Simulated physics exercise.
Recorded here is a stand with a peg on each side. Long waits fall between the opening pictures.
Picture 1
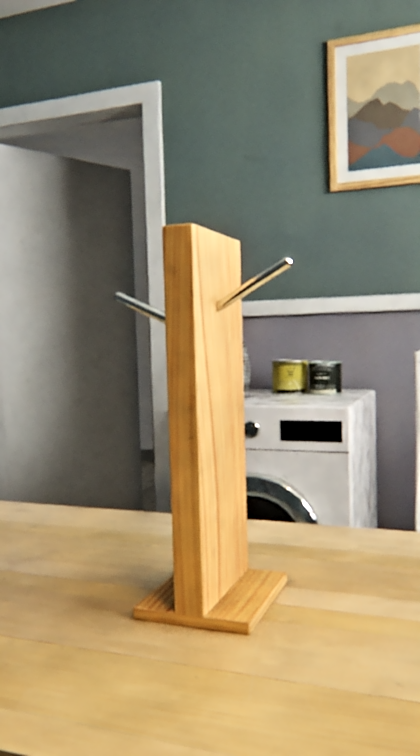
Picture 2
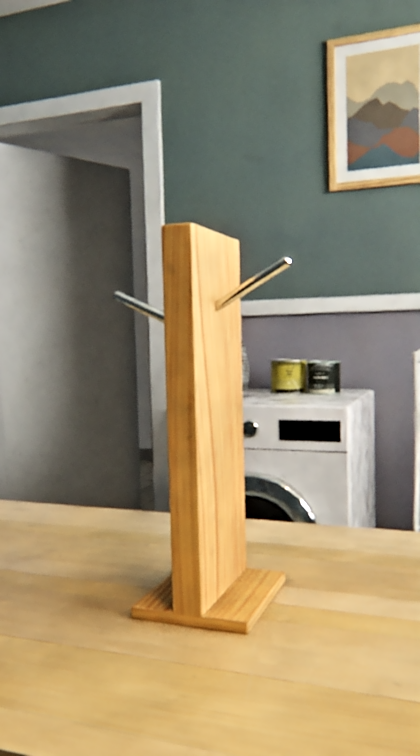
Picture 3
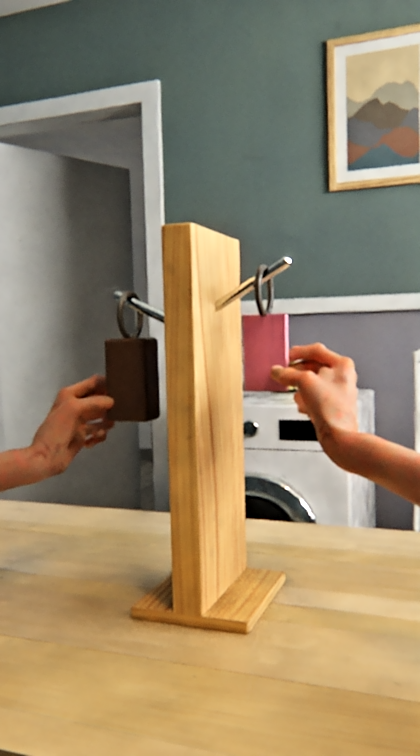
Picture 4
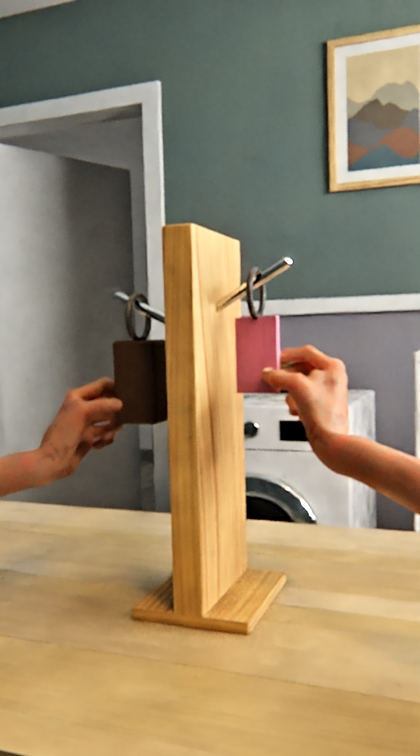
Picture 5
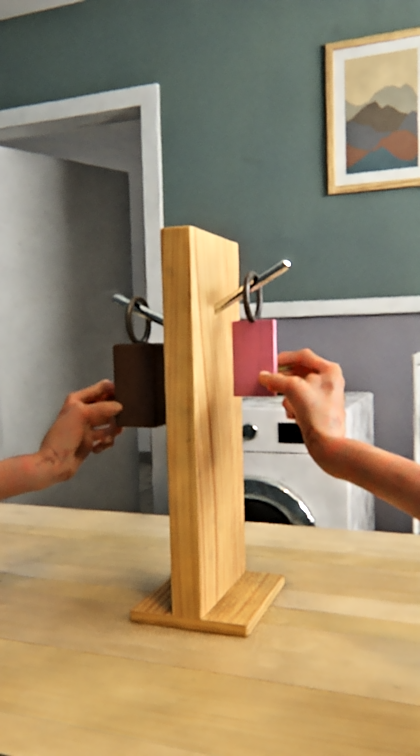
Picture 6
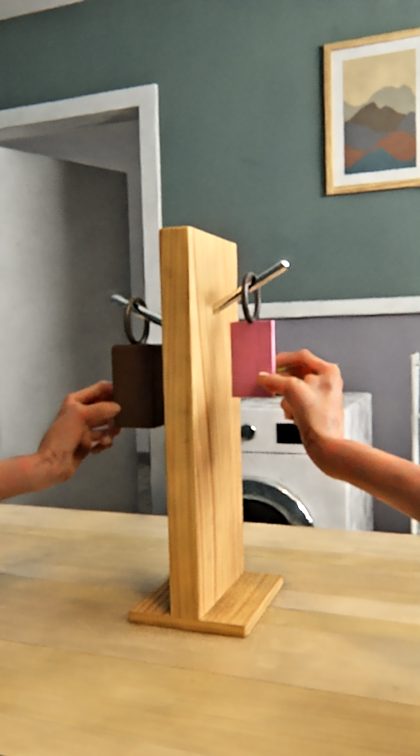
Two hands, one from each side, bring a dark brown pouch and a pink tag on metal rings onto the pegs of a wooden stand, which is bare at first. The stand is seen from the front on a pale wooden table, with a doorway, washing machine and framed mountain picture behind. Both pieces slide inward along the pegs, still held, while the view shifts very slightly.
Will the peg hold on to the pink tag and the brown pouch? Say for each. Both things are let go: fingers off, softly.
Result: The pink tag stays up; the brown pouch stays up.
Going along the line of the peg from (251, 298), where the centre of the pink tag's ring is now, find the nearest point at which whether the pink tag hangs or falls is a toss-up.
Roughly at (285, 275).
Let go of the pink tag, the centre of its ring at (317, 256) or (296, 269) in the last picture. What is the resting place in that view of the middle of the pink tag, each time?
Roughly (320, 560) and (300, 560).
Then, 0.12 s later than the last frame, pink tag tilted by 11° near (246, 344); brown pouch tilted by 9° near (144, 369).
Then, 0.24 s later than the last frame, pink tag tilted by 20° near (239, 351); brown pouch tilted by 6° near (158, 374).
When it is over, the pink tag remains hooked, near (239, 351); the brown pouch remains hooked, near (163, 378).
